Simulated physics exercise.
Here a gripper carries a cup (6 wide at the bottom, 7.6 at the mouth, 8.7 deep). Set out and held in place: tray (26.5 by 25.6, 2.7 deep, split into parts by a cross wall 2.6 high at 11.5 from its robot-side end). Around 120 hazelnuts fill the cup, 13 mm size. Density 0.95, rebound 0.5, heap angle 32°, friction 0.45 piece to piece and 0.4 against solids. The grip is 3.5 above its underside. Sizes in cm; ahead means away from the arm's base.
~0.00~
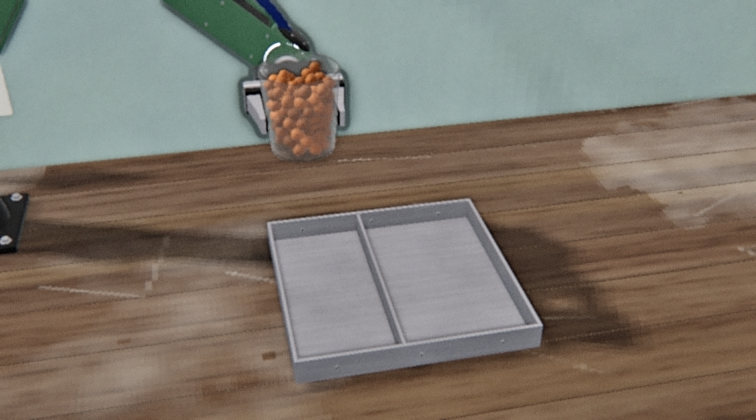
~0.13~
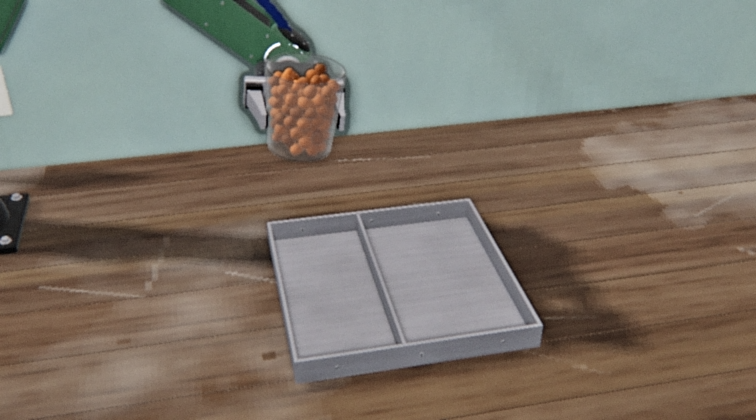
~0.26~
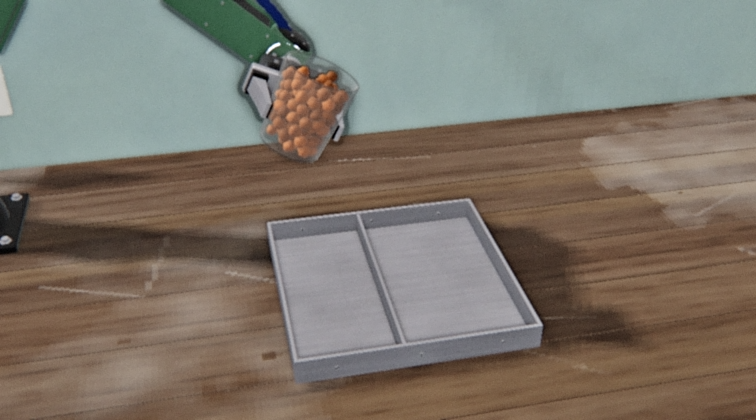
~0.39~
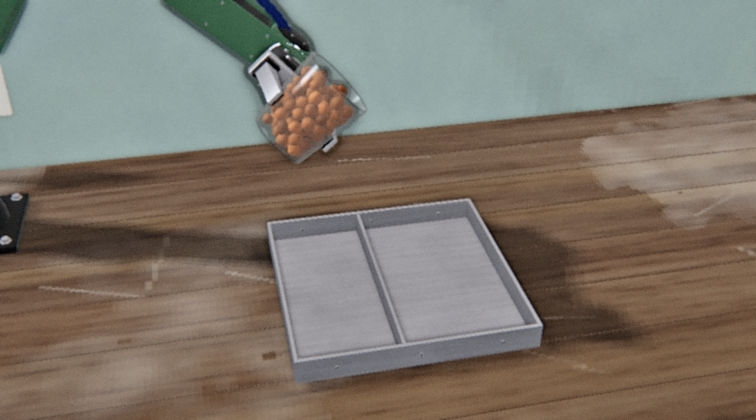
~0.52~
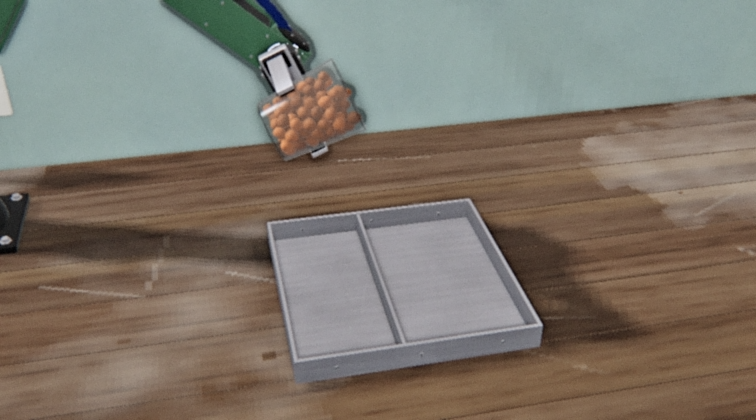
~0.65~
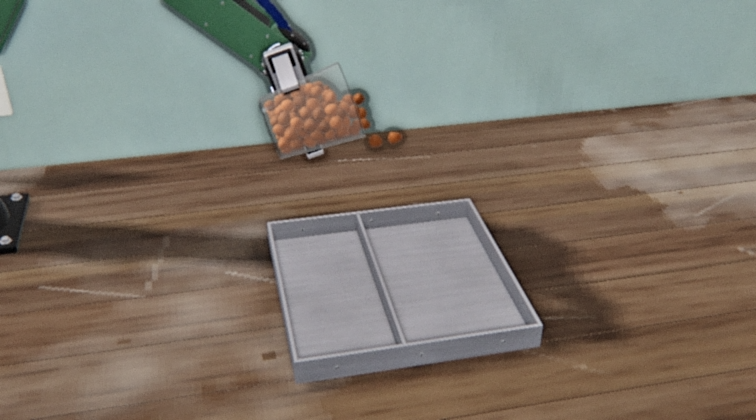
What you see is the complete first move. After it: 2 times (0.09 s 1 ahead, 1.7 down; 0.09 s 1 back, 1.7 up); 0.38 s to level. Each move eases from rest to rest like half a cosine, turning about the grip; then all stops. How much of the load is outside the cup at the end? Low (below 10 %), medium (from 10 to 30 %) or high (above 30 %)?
Share outside the cup: Medium (from 10 to 30 %).
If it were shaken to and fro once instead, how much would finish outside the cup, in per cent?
It would be near 15 per cent.
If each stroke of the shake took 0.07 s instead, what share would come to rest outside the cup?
Then about 20 per cent.
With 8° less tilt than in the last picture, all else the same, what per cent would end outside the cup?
Then about 5 per cent.
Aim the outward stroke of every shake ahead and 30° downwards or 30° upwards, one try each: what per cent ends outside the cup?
About 30 and 50 per cent.
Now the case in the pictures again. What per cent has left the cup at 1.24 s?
Near 15 per cent so far.
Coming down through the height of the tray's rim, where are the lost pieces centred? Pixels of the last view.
Around (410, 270).
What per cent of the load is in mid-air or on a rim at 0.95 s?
Roughly 3 per cent.
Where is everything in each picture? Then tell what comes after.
In the first frame, cup middle at (301, 110), level; upper third of the load around (301, 89), from x 270 to 330, top at y 65; 117 in the cup.
In the second frame, cup middle at (302, 110), tilted 7° forward; upper third of the load around (304, 89), from x 275 to 335, top at y 70.
In the third frame, cup middle at (305, 110), tilted 26° forward; upper third of the load around (304, 90), from x 270 to 345, top at y 75.
In the fourth frame, cup middle at (308, 112), tilted 48° forward; upper third of the load around (314, 92), from x 270 to 350, top at y 70.
In the fifth frame, cup middle at (309, 114), tilted 67° forward; upper third of the load around (311, 97), from x 270 to 355, top at y 75.
In the sixth frame, cup middle at (310, 115), tilted 74° forward; upper third of the load around (313, 103), from x 270 to 395, top at y 90; 115 in the cup, 2 in flight or on a rim.
By 0.95 s, tilted 74° forward, highest piece 25 above the table; 106 in the cup, 8 in the far-side part, 3 in flight or on a rim.
By 1.24 s, tilted 24° forward, highest piece 28 above the table; 100 in the cup, 15 in the far-side part, 1 in the robot-side part, 1 in flight or on a rim.
By 1.59 s, level, highest piece 29 above the table; 100 in the cup, 15 in the far-side part, 2 in the robot-side part.
By 2.64 s, level, highest piece 29 above the table; 100 in the cup, 15 in the far-side part, 2 in the robot-side part.
Final count, 100 in the cup, 15 in the far-side part, 2 in the robot-side part. That is 15 % outside the cup.
